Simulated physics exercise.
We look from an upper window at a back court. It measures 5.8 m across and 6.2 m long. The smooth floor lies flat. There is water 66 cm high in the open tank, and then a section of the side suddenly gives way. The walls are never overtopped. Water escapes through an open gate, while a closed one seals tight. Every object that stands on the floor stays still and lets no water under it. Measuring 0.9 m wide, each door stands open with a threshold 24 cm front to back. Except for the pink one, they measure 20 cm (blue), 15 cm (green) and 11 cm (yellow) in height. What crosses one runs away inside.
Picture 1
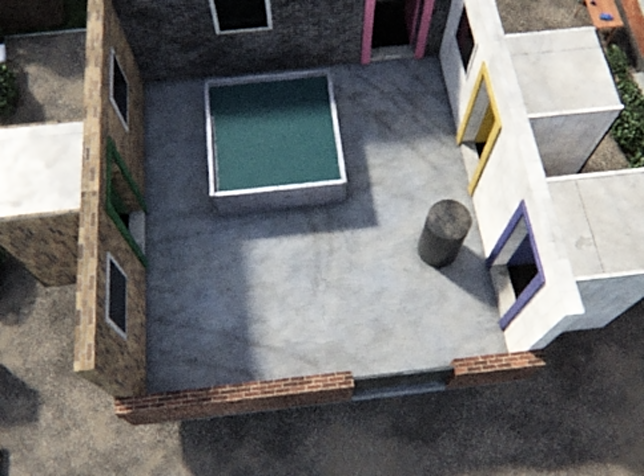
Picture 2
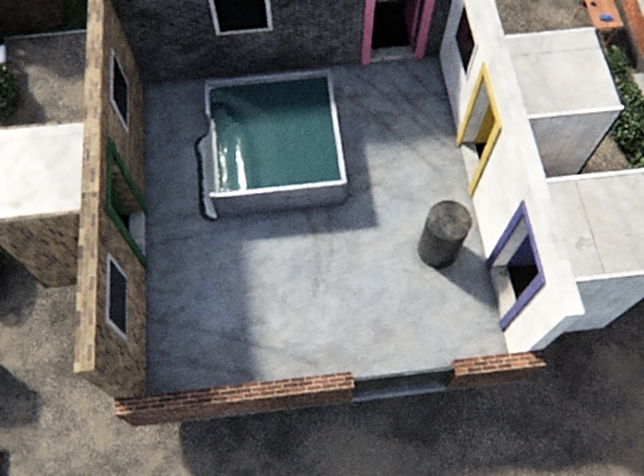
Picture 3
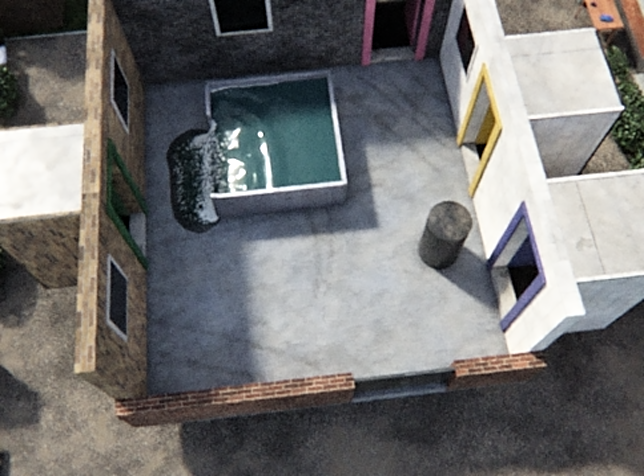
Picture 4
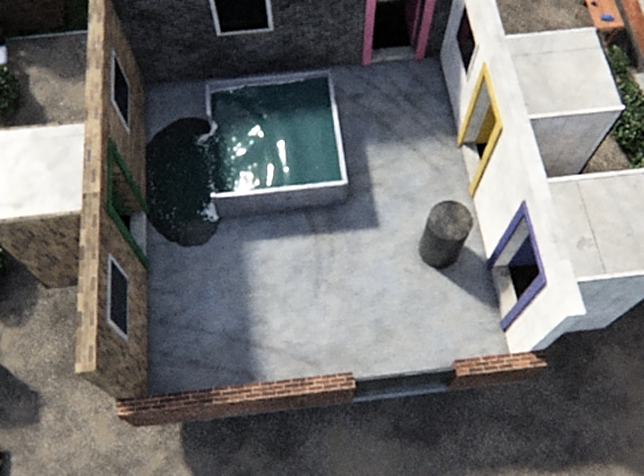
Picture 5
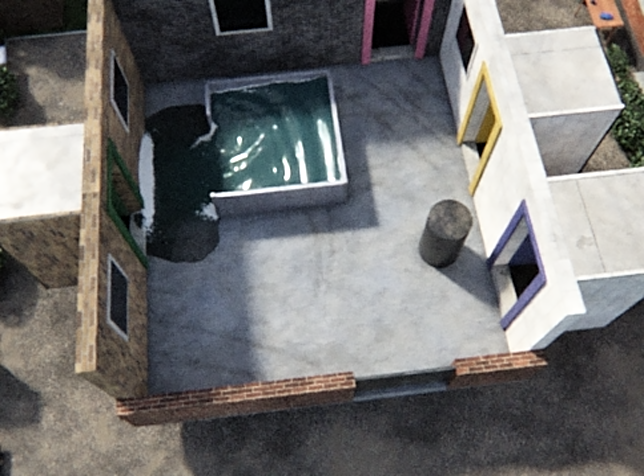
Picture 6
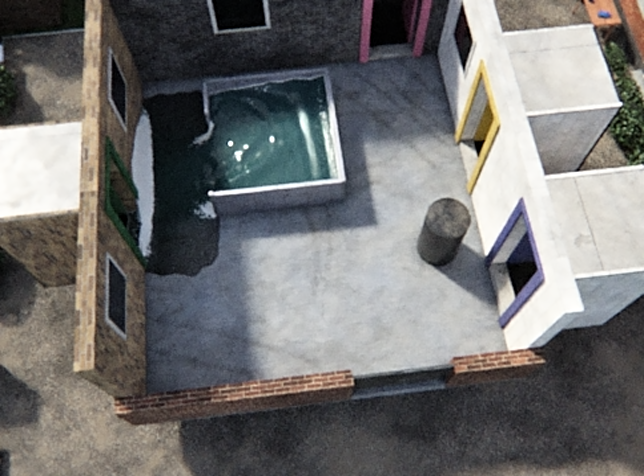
Water poured out through the left side of an open tank in a walled courtyard, spread across the floor to the wall with the green door, then crept along it both ways.
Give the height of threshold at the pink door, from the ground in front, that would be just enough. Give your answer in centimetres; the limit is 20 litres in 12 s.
Close to 8 cm.
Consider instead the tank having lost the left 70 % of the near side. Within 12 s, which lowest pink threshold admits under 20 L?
Some 11.0 cm.
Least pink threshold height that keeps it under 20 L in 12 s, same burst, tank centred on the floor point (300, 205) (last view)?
You'd need some 9.5 cm.
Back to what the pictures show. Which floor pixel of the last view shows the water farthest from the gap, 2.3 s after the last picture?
The farthest wet point is roughly at (387, 376) in the last view.
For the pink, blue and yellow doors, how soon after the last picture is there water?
Pink = 2.2 s, blue = 3.6 s, yellow = 3.8 s.
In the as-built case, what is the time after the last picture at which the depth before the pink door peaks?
Approximately 11.5 s.
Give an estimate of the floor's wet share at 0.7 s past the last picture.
About 15 per cent.
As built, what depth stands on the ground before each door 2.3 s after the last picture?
Door by door, in centimetres - pink 2, blue 0, green 25, yellow 0.
Then, 0.7 s after the last picture water covers 15 % of the floor, deepest (50 cm) near (144, 192); it has not reached the pink door.
Then, 2.3 s after the last picture water covers 45 % of the floor, deepest (36 cm) near (143, 85); 2 cm at the pink door, 0 litres in over its 10 cm threshold.
Then, 11.3 s after the last picture water covers 100 % of the floor, deepest (14 cm) near (147, 405); 10 cm at the pink door, 9 litres in over its 10 cm threshold.
At the pink door as built, the water peaked near 10 cm, 11.3 s after the last picture.
Run again over the same 12 s with other heights there, 29 litres in over 7 cm, 11 litres over 9.5 cm. The limit of 20 litres is kept from about 8 cm up.
